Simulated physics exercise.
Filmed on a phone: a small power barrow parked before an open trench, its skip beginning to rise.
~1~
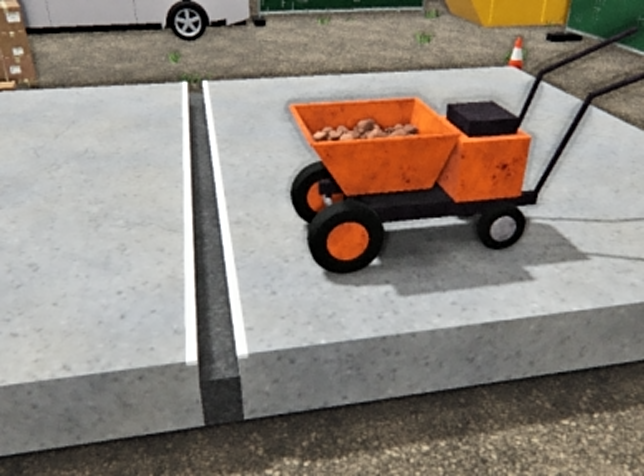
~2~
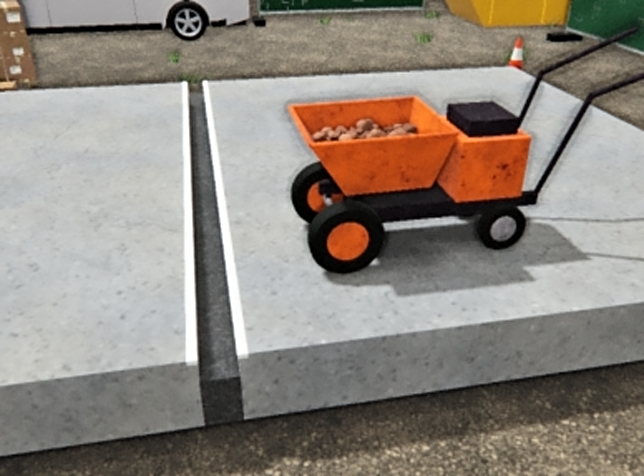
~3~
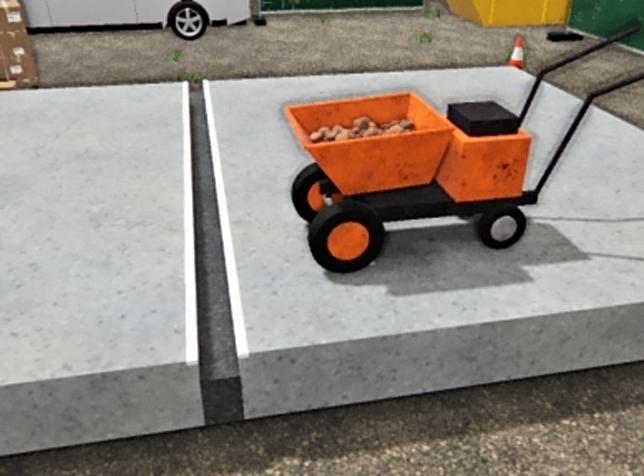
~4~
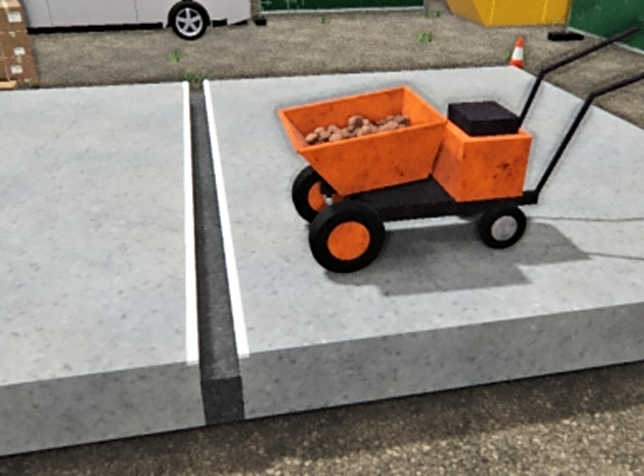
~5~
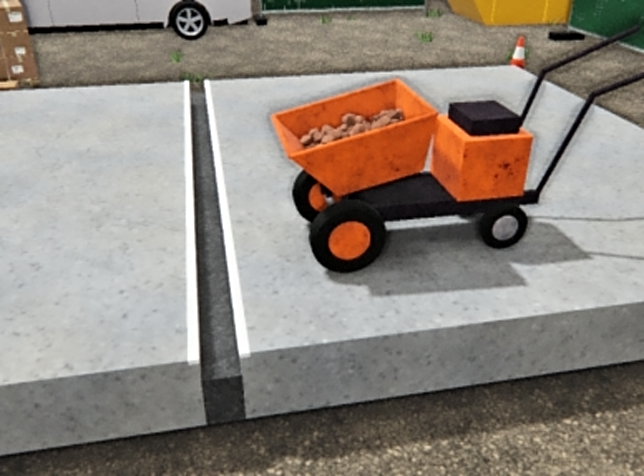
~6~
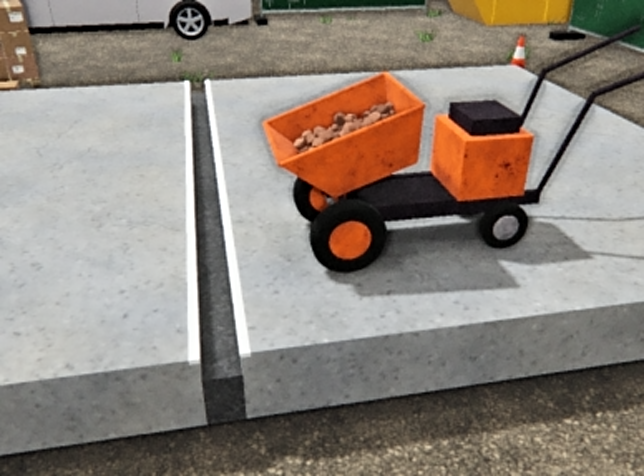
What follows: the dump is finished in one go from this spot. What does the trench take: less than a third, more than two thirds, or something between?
The trench takes from one third to two thirds.
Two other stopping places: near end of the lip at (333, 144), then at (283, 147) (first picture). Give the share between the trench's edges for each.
Roughly 40 per cent, and 40 per cent.
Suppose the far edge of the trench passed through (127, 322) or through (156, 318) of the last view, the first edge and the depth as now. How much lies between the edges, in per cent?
About 80 and 80 per cent.
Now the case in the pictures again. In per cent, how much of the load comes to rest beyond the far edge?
It comes to 10 per cent or so.
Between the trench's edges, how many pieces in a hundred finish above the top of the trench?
Roughly 30 in a hundred.
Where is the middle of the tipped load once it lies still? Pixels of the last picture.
Around (211, 258).
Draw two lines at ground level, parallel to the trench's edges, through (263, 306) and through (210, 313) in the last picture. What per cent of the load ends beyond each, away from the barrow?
About 70 and 30 per cent.
Shortly afterwards, skip tipped steeply; the whole lot in the skip.
Next, skip tipped right over; the bulk in the skip; only a few short of the trench; a little in or heaped over the trench.
Some moments later, skip tipped right over; near a third in the skip; a little short of the trench; near half in or heaped over the trench; a little beyond it.
In the end, skip tipped right over; near a third in the skip; a little short of the trench; near half in or heaped over the trench; a little beyond it.
